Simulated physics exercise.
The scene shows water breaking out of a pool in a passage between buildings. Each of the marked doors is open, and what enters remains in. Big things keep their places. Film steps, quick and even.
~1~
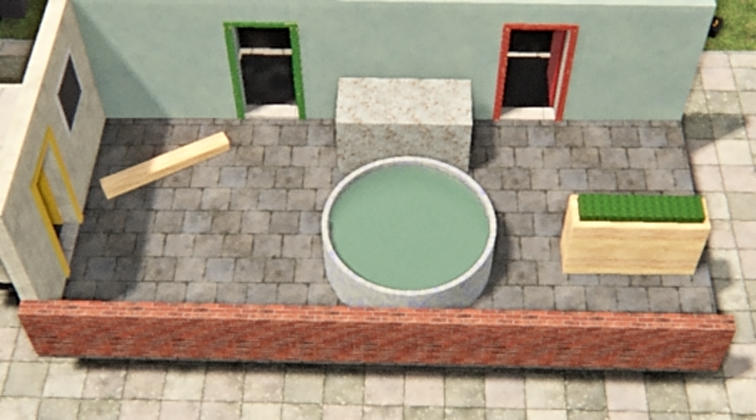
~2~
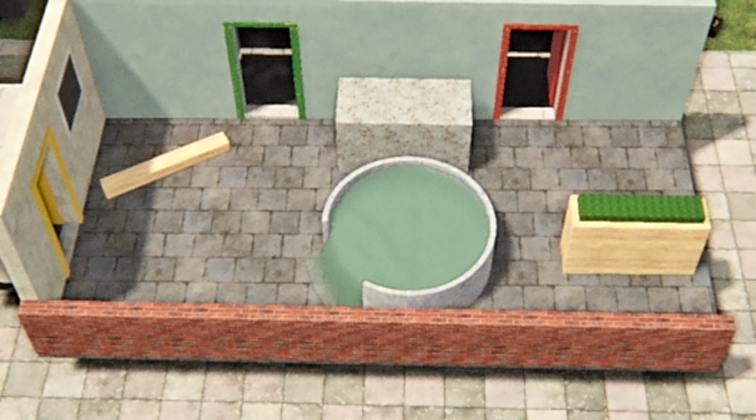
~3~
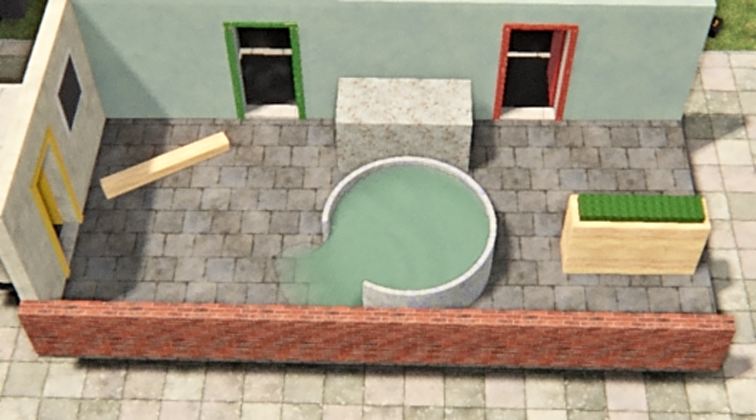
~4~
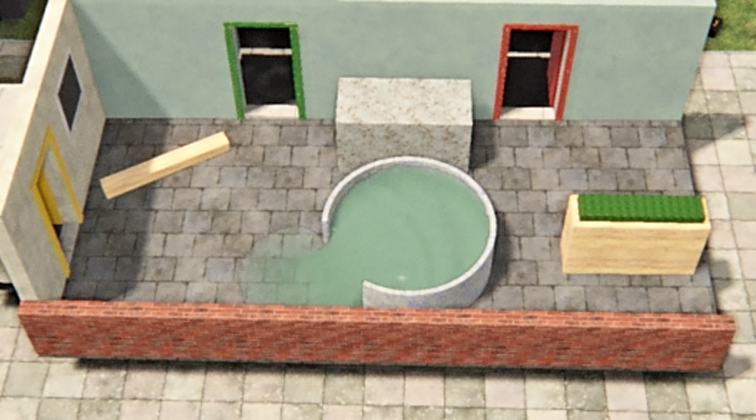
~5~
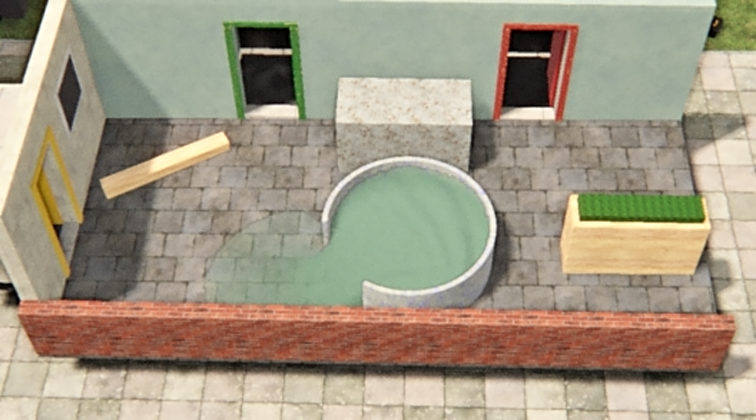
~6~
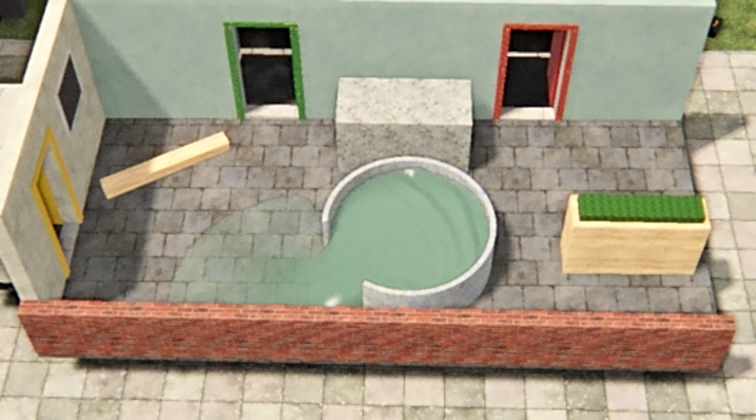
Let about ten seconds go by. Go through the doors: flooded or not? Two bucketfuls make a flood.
Green door: Flooded. Red door: Not flooded. Yellow door: Flooded.
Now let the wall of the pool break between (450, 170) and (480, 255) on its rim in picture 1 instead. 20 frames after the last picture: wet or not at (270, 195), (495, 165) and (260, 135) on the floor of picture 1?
First kept bare, second soaked through, third kept bare.
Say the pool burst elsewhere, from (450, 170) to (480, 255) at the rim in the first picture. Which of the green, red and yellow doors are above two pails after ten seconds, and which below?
Well, the green door comes up short, the red door overshoots, and the yellow door comes up short.
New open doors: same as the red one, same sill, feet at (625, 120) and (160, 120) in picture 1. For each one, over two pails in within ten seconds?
Stays within it; exceeds it.
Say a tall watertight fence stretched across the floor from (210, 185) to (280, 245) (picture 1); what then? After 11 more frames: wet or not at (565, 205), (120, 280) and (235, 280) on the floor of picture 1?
Reading them off in sequence: Spared, swamped, swamped.
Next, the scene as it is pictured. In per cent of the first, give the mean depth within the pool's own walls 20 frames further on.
Around 34 percent, give or take.
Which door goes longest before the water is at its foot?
The door marked red.
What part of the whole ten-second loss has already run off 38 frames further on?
My figure: 70 percent.
A moment on, water covers 30 % of the floor; the green door not reached, the red door not reached, the yellow door wet at the sill, nothing in.
Next, water covers 35 % of the floor; the green door not reached, the red door not reached, the yellow door far over two buckets in.
Then, water covers 45 % of the floor; the green door not reached, the red door not reached, the yellow door far over two buckets in.
Later, water covers 70 % of the floor; the green door under two buckets in, the red door wet at the sill, nothing in, the yellow door far over two buckets in.
In the end, water covers 80 % of the floor; the green door over two buckets in, the red door wet at the sill, nothing in, the yellow door far over two buckets in.
